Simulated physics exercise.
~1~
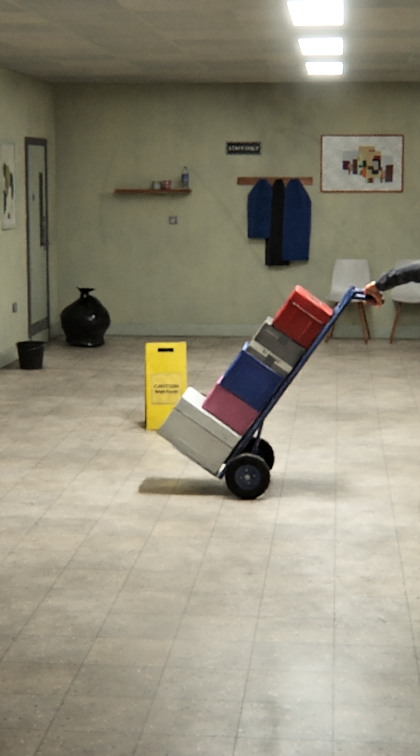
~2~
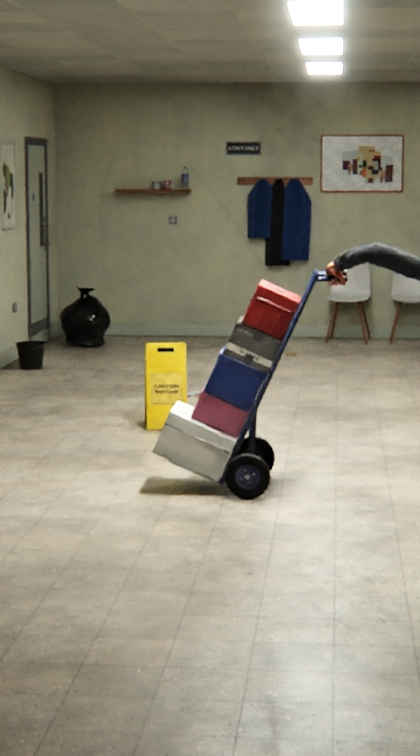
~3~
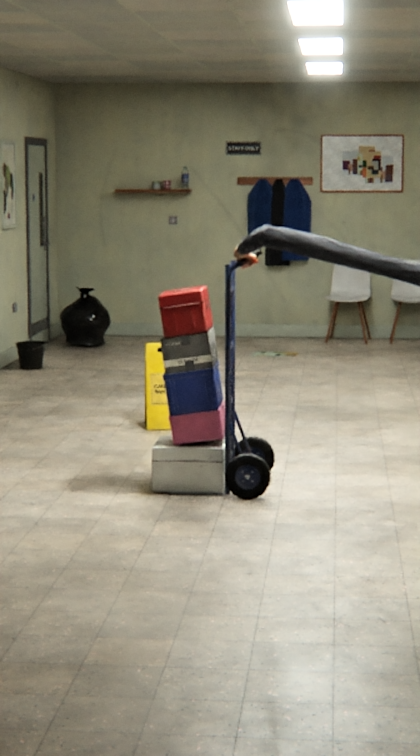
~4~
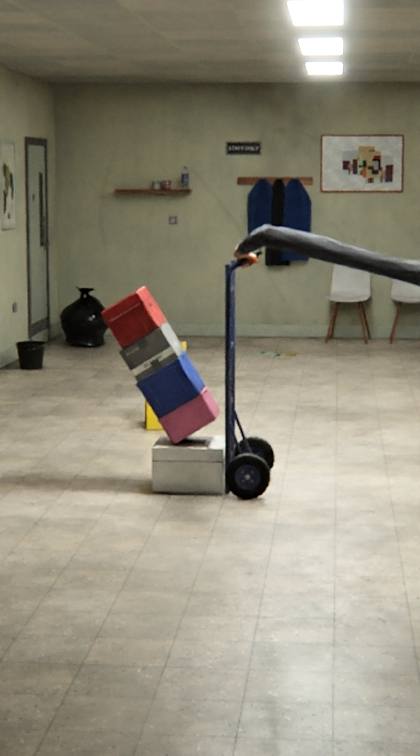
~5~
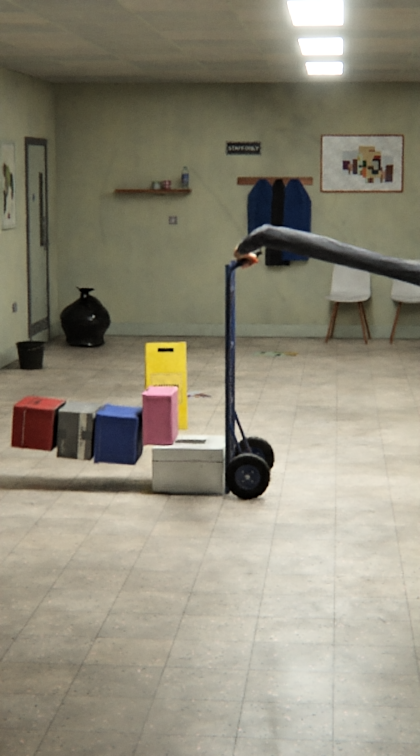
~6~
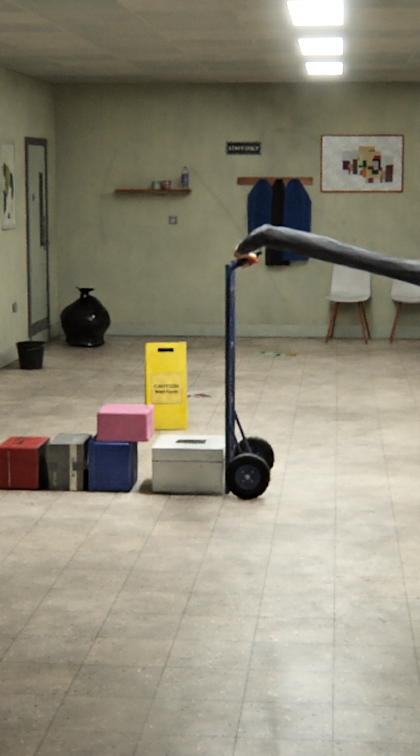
To begin with, a dark-sleeved arm holds a tilted blue sack truck stacked with a white box, a pink tote, a blue tote, a grey parcel and a red toolbox. The arm swings the truck upright, and its load settles at the floor while the upper boxes lean left. With the truck held still, those four tip further over the white box's left edge. They topple in a row, and the red, grey and blue ones drop to the floor. The pink tote ends on its side atop the blue one, while the white box stays on the truck.
